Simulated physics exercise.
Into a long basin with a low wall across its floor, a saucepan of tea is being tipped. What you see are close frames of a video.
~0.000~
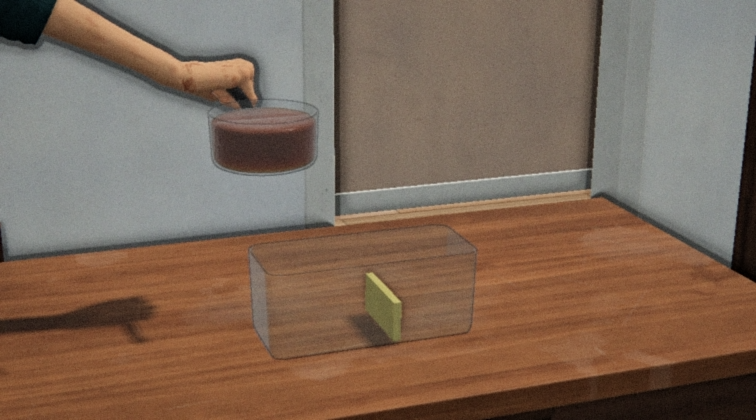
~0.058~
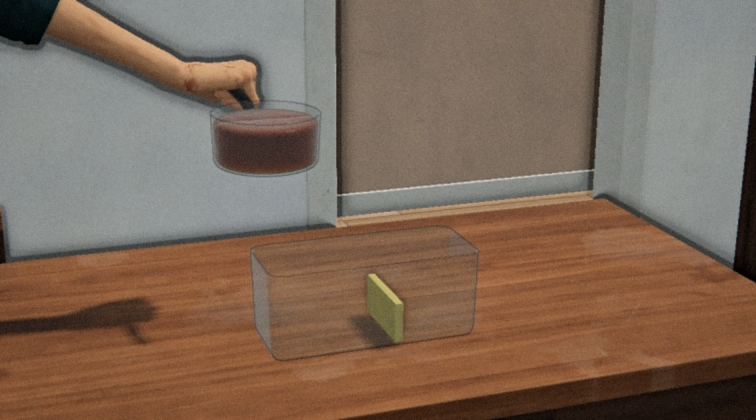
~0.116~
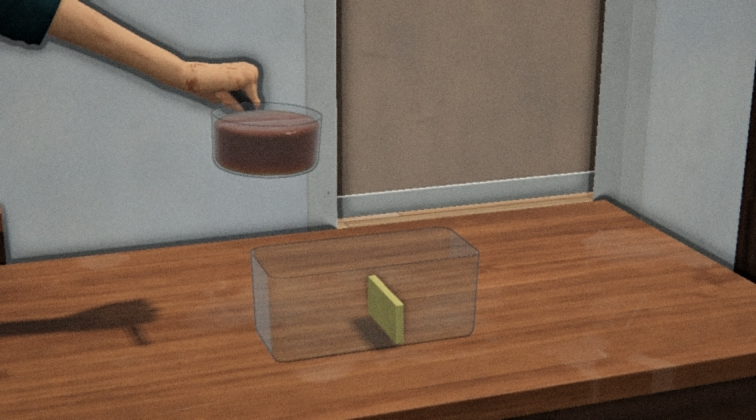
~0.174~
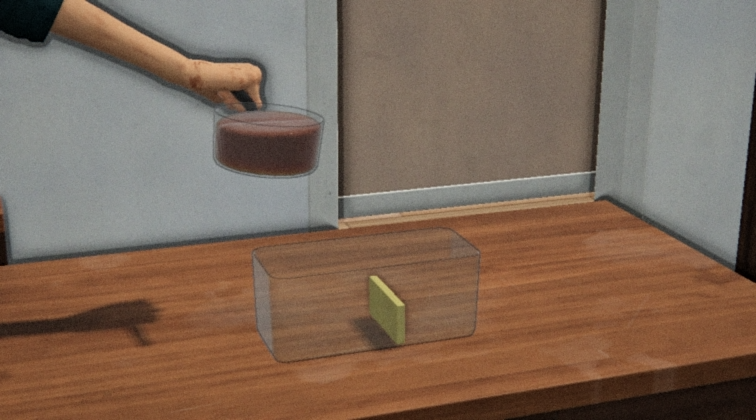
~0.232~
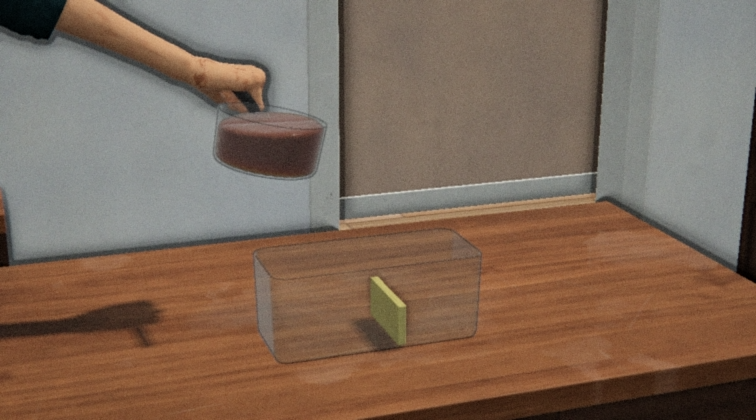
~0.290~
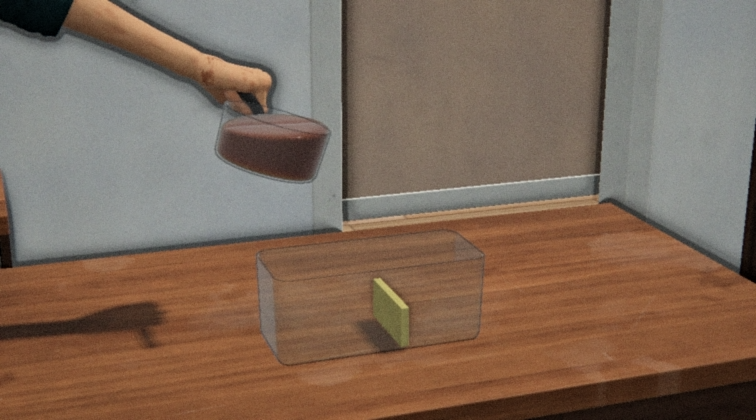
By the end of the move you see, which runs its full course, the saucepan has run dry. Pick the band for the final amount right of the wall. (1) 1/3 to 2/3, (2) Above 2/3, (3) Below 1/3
3, below 1/3.
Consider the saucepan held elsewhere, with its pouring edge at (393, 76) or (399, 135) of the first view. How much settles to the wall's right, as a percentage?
About 75 per cent, then about 85 per cent.
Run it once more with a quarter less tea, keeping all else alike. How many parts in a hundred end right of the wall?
I'd say roughly 5 percent.
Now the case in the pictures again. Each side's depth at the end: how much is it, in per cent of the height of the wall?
The left side sits at 50 per cent and the right side at 30.
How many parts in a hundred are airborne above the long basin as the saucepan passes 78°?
That comes to near 40 percent.
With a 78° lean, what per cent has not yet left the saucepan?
I'd put it near 35 %.
A moment on, the saucepan is tipped on its side and 35 per cent is still to pour, 15 is left of the wall and 8 right of it.
Next, the saucepan is tipped right over and 3 per cent is still to pour, 66 is left of the wall and 23 right of it.
Then the saucepan is tipped right over and 0 per cent is still to pour, 73 is left of the wall and 24 right of it.
Later the saucepan is tipped right over and 0 per cent is still to pour, 73 is left of the wall and 24 right of it.
Finally, 73 per cent lies left of the wall, 24 right of it and 3 outside.
